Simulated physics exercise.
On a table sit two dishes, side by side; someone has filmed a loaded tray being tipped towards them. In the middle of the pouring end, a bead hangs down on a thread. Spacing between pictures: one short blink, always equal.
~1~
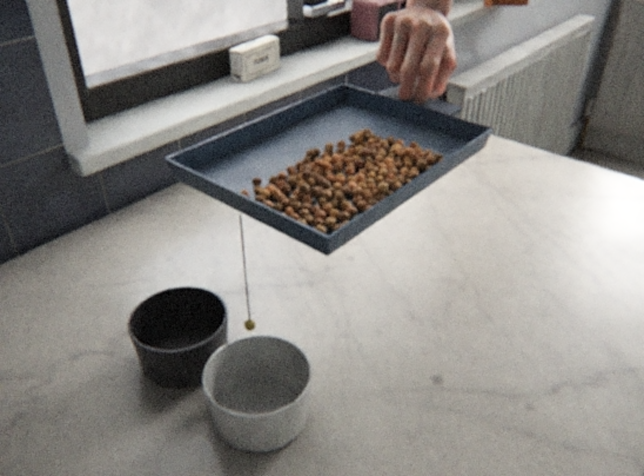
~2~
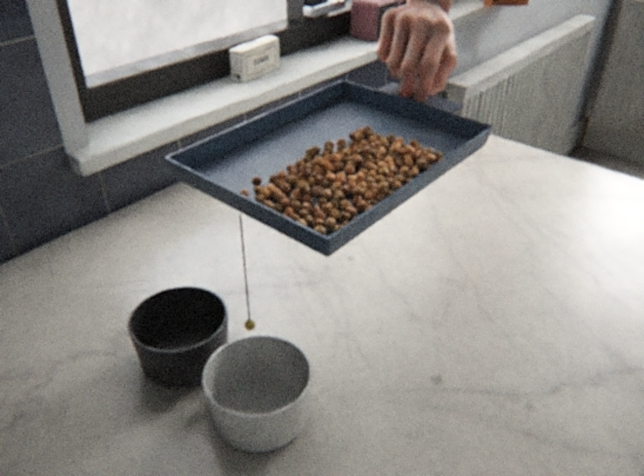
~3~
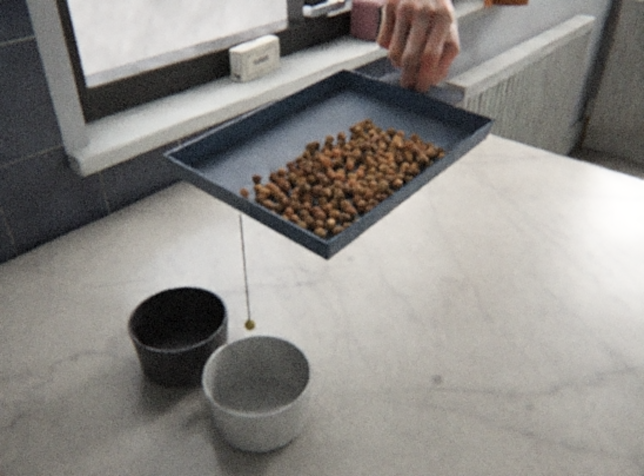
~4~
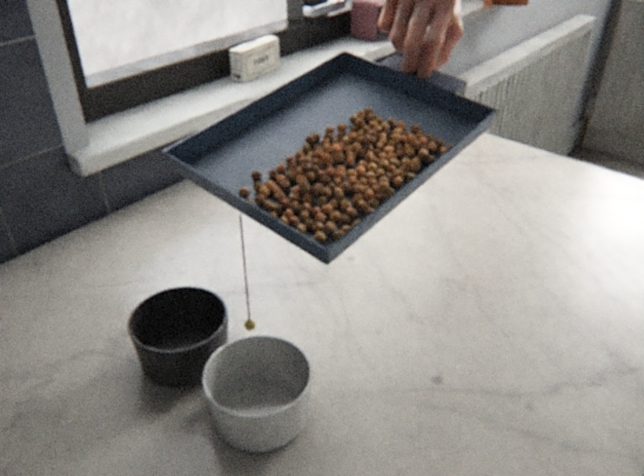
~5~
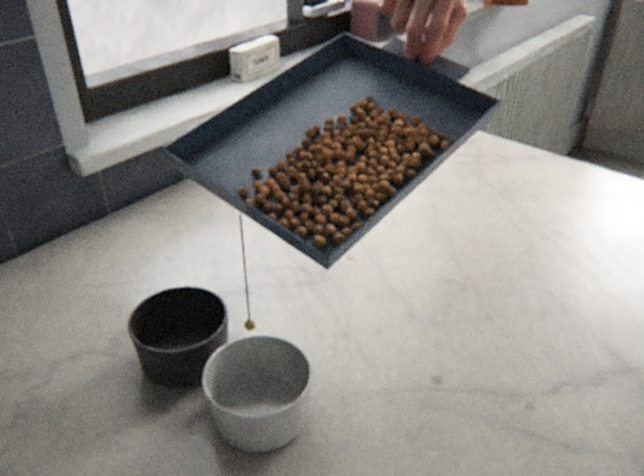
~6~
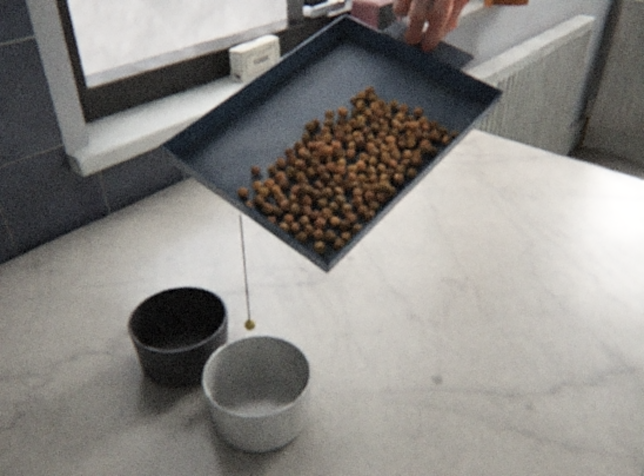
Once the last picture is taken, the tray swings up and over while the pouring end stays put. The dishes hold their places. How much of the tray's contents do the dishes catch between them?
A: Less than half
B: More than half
A, less than half.
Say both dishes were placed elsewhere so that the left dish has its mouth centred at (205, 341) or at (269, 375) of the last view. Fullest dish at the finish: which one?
First the right-hand dish, then left.
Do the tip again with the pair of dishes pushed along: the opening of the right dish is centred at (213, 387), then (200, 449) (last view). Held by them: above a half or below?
Placing 1: A minority of it. Placing 2: A minority of it.
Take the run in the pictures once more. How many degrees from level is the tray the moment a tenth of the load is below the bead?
Approx. 110° from level.
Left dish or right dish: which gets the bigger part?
That would be the right of the two, then.
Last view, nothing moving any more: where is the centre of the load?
I'd say the middle ends up at about (316, 422).
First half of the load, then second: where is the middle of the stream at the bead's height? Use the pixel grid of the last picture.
Around (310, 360) and then (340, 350).
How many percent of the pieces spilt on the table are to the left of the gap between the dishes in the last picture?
Close to 0 per cent.
Shortly afterwards, tray tipped steeply; the whole lot on the tray.
Next, tray tipped past a quarter turn; all but a few on the tray; only a few outside both; a little in the air.
Some moments later, tray tipped past a quarter turn; near a third in the right dish; near two thirds outside both.
In the end, tray tipped past a quarter turn; near a third in the right dish; none at all in the left dish; near two thirds outside both.
